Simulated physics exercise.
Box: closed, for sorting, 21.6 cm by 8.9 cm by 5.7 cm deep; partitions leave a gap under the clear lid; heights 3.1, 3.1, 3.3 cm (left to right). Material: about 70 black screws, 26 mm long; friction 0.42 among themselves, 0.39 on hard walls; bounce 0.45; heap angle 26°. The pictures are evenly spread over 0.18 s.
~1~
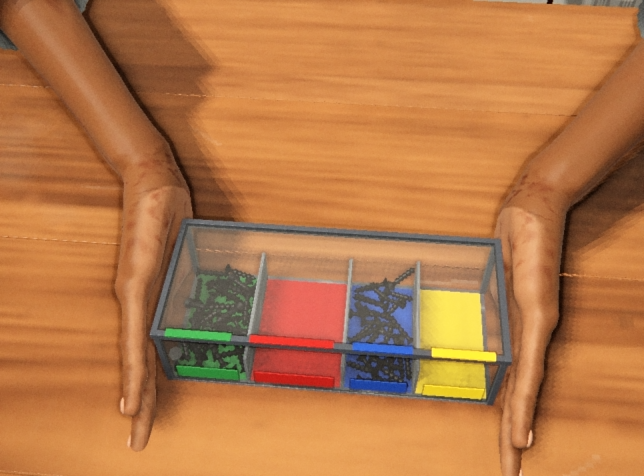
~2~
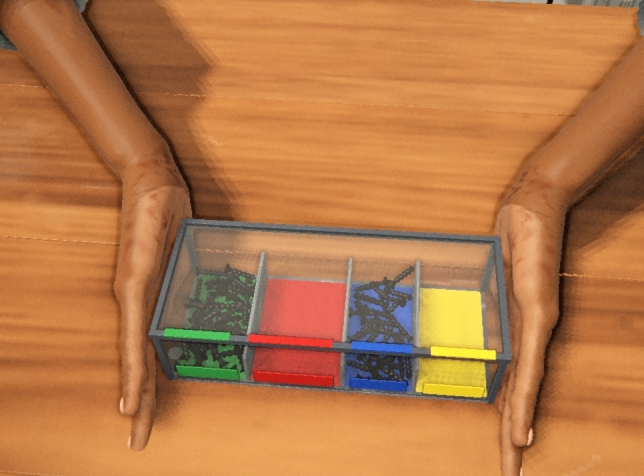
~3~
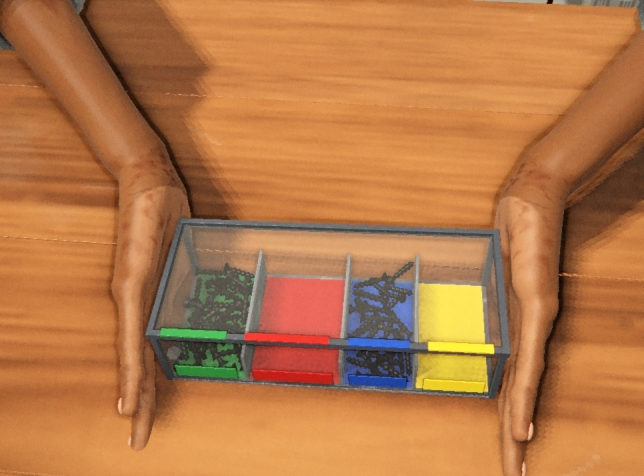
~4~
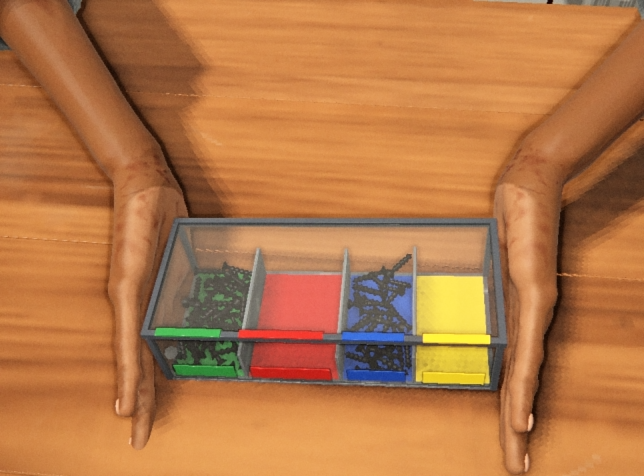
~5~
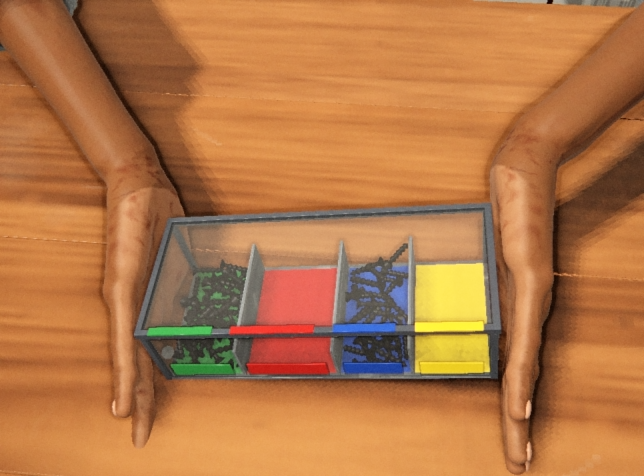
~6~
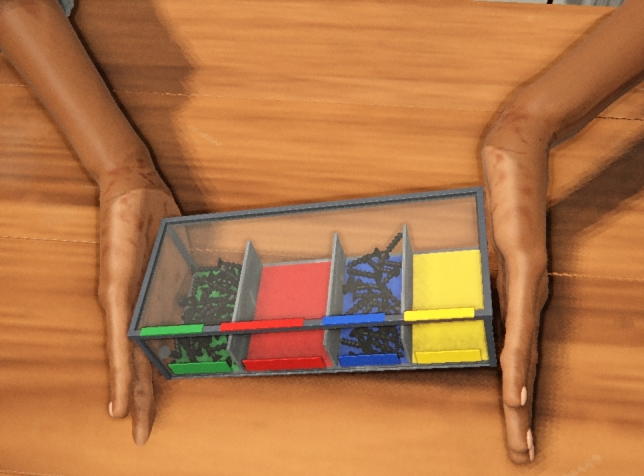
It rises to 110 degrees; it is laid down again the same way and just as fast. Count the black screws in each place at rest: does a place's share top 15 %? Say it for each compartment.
Red: Does not, blue: Does not, green: Tops it, yellow: Does not.
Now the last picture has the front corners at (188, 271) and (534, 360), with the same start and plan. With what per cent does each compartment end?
The compartments end with red 0 per cent, blue 5 per cent, green 0 per cent and yellow 95 per cent.
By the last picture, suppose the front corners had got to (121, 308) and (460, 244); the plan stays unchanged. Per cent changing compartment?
In that case about 40 percent.
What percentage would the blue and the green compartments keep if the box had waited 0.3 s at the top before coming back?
Blue 0, green 100.
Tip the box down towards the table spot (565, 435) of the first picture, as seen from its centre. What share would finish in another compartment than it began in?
That comes to around 85 per cent.
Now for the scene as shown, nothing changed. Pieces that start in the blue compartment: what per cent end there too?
Roughly 0 per cent.
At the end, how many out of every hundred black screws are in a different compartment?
Around 40 in a hundred.
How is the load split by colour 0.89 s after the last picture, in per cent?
Red = 10, blue = 30, green = 60, yellow = 0 (per cent).
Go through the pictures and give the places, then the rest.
In the first frame, box tilt 0 degrees, front corners at (158, 332) and (504, 358); blue 40 %, green 60 %.
In the second frame, box tilt 1 degrees, front corners at (157, 332) and (504, 356).
In the third frame, box tilt 2 degrees, front corners at (154, 332) and (502, 350).
In the fourth frame, box tilt 5 degrees, front corners at (149, 332) and (499, 340), lowest corner left front.
In the fifth frame, box tilt 9 degrees, front corners at (142, 332) and (493, 326), lowest corner left front.
In the sixth frame, box tilt 14 degrees, front corners at (136, 332) and (485, 312), lowest corner left front; blue 40 %, green 60 %.
Then, 0.89 s after the last picture, tilt 110 degrees; red 10 %, blue 30 %, green 60 %.
Then, 1.49 s after the last picture, tilt 50 degrees; green 100 %.
Then, 2.14 s after the last picture, tilt 0 degrees; green 100 %.
In the end, red 0 %, blue 0 %, green 100 %, yellow 0 %.
